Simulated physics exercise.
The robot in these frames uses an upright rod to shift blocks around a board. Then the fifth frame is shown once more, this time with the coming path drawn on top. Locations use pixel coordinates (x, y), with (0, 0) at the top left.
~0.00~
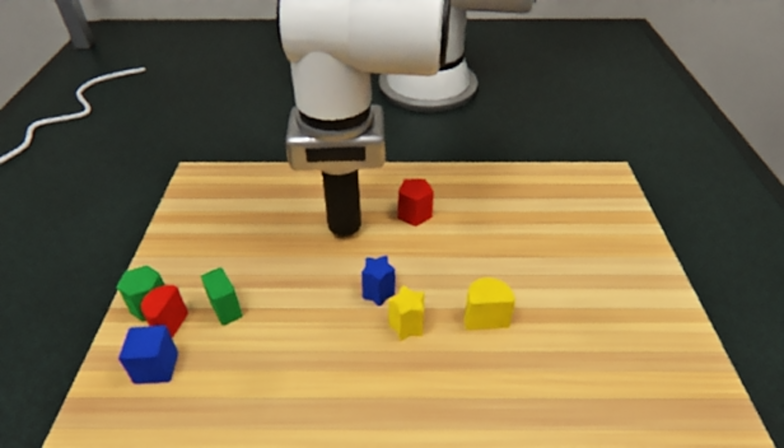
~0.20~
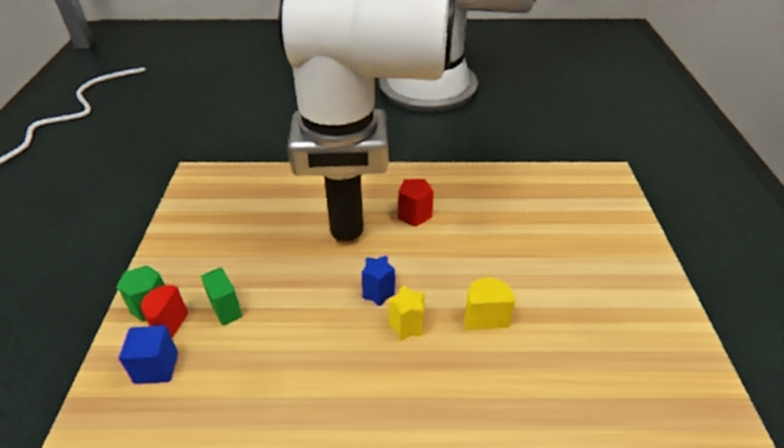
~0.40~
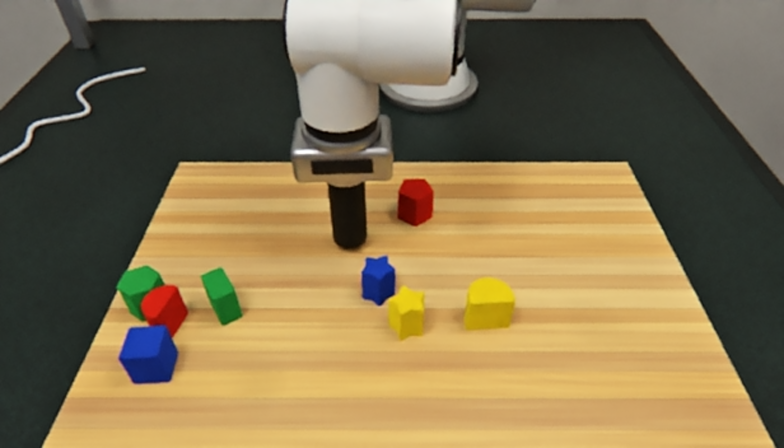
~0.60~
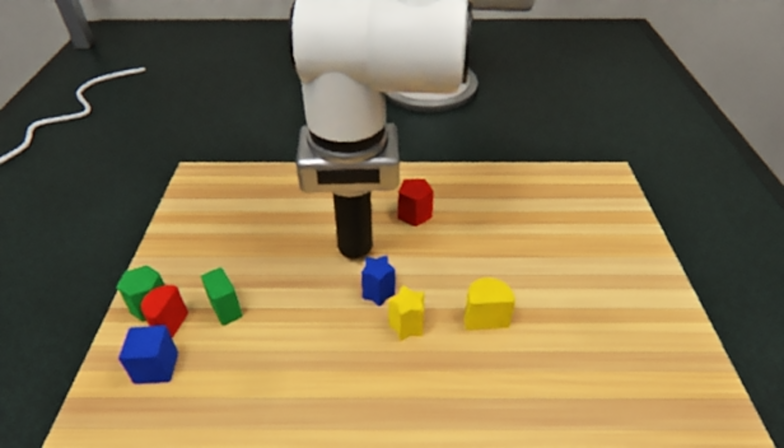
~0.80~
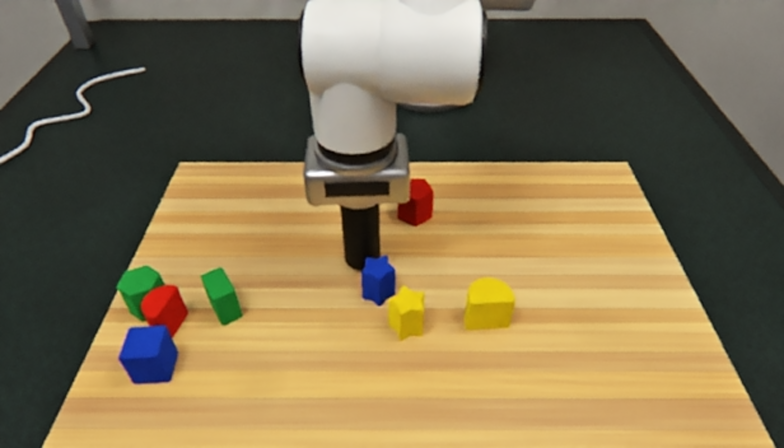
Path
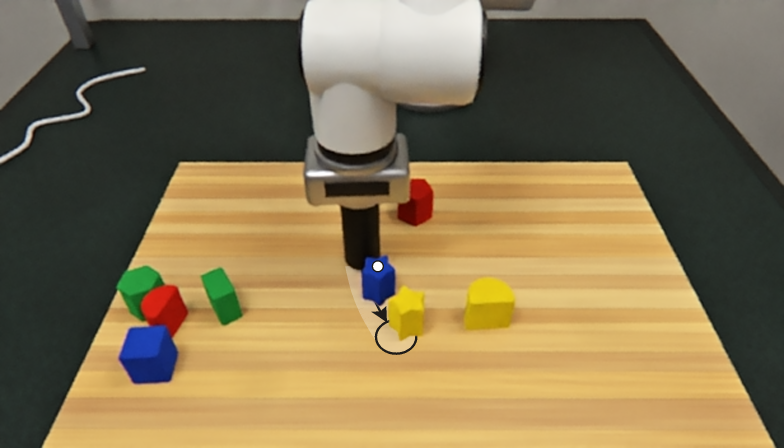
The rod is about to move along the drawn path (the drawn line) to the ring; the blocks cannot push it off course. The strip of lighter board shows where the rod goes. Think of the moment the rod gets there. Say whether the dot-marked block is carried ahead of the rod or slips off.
I predict the rod still has it in front.
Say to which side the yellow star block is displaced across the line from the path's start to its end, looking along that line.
Well, taking the path from its start to its end as straight ahead, the yellow star block moves to the left.
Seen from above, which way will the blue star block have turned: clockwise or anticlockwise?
It turns counter-clockwise.
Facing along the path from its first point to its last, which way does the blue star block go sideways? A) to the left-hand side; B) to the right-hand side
The answer is A.
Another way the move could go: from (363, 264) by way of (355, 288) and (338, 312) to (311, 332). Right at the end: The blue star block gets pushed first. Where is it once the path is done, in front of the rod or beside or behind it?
The rod should slip past it.
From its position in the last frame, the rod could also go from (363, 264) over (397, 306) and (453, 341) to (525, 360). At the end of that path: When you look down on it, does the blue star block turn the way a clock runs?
Going by the path, yes.
The line goes from (363, 264) over (369, 287) and (380, 311) to (396, 336); the dot is on the blue star block.
On the path given first. One third of the way, rod (370, 282); blue star block (390, 280), turned 35° anticlockwise.
Two thirds of the way, rod (381, 306); blue star block (407, 302), turned 45° anticlockwise; yellow star block (431, 320), turned 15° clockwise.
At the end, rod (396, 330); blue star block (429, 323), turned 55° anticlockwise; yellow star block (454, 341), turned 20° clockwise; yellow half-round block unmoved.
